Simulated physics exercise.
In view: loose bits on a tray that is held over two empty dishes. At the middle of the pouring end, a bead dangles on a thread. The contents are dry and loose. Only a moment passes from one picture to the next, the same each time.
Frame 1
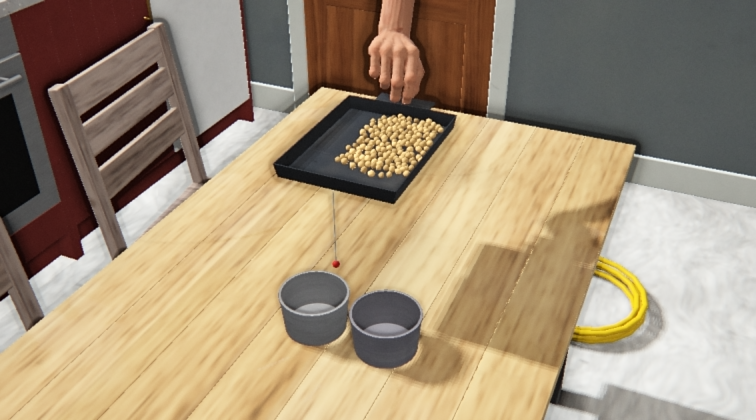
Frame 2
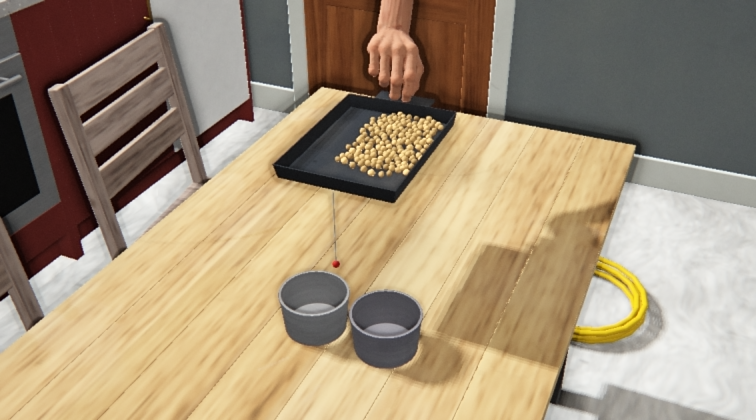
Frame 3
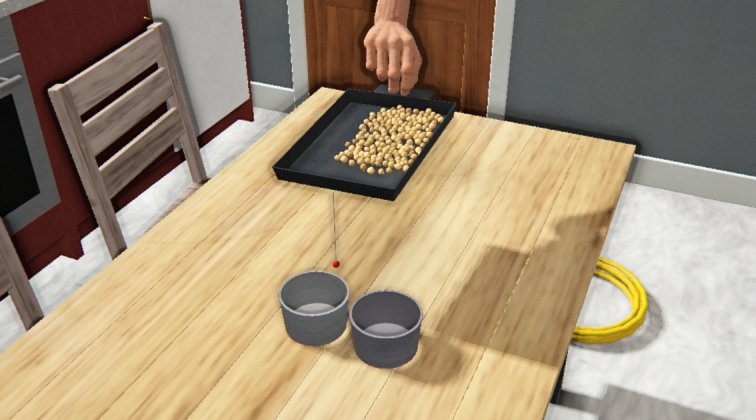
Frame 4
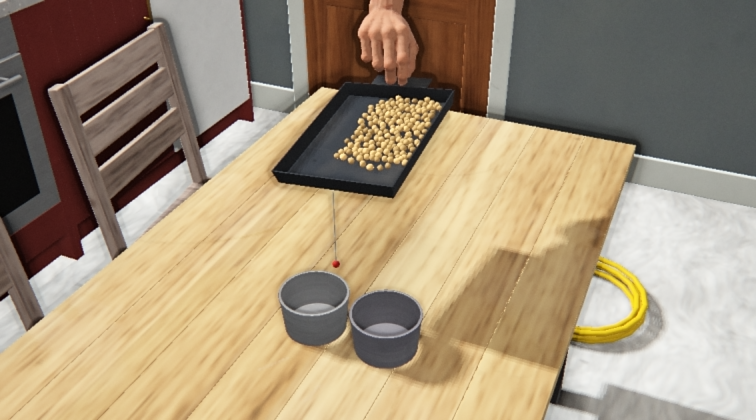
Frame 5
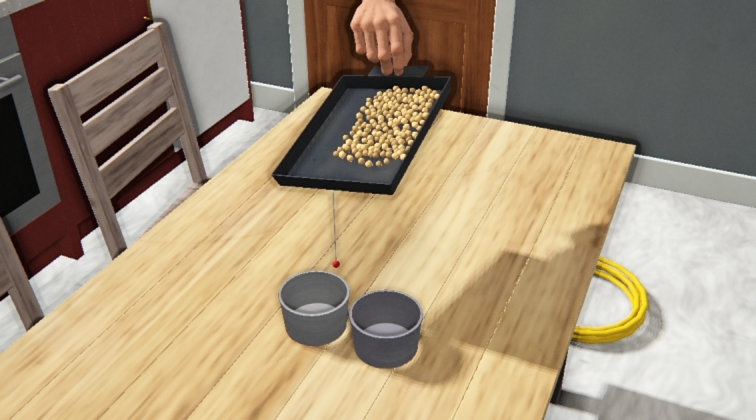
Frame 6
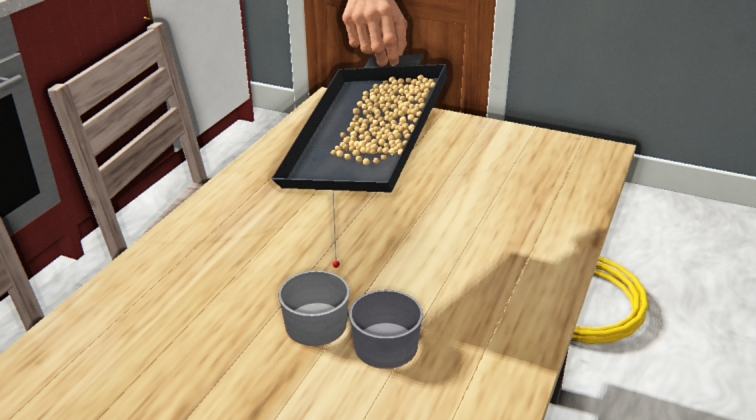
The clip shows a hand at the far side of a black tray of dried chickpeas above two empty grey dishes on a wooden table, slowly raising that side so the tray tilts toward its near left corner.
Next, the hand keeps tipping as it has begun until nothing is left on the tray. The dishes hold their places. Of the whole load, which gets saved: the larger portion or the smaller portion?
Dishes miss most.
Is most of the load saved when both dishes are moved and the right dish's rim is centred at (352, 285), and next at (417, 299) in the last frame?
First the larger part, then the smaller part.
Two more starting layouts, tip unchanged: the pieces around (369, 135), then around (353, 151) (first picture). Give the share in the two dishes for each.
Around 10 in a hundred the first time, around 20 in a hundred the second.
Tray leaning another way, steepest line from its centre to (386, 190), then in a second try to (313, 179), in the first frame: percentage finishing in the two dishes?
Somewhere close to 40 % the first time, 30 % the second.
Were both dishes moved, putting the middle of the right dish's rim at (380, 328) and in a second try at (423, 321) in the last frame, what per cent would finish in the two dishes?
The first try yields 0% and the second yields 0%.
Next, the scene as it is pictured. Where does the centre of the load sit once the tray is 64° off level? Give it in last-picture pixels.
I'd mark the middle close to (304, 170).
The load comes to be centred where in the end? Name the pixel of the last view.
Close to (277, 293) in the last picture.
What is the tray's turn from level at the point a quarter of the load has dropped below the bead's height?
Roughly 95 degrees of turn.
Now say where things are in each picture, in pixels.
In the first frame, corners of the pouring end at (277, 163) and (394, 190), level; middle of the load at (394, 145), dried chickpeas; left dish at (299, 326); right dish at (372, 349); bead on its thread at (336, 264).
In the second frame, corners of the pouring end at (277, 164) and (394, 189), level; middle of the load at (394, 143).
In the third frame, corners of the pouring end at (276, 166) and (393, 187), tipped barely, lowest at the left corner; middle of the load at (394, 138).
In the fourth frame, corners of the pouring end at (275, 170) and (391, 184), tipped a little, lowest at the left corner; middle of the load at (393, 131).
In the fifth frame, corners of the pouring end at (275, 173) and (389, 182), tipped clearly, lowest at the left corner; middle of the load at (391, 124).
In the sixth frame, corners of the pouring end at (275, 177) and (386, 180), tipped clearly, lowest at the left corner; middle of the load at (387, 118); left dish at (299, 326); right dish at (372, 349).
Soon after the last picture, tray tipped steeply; nearly all on the tray; a stray few in the air.
A little later, tray tipped past a quarter turn; about two thirds on the tray; a stray few in the left dish; about a quarter outside both; a small part in the air.
Later still, tray tipped past a quarter turn; a small part in the left dish; nearly all outside both.
At rest, tray tipped past a quarter turn; none in the right dish; a small part in the left dish; nearly all outside both.
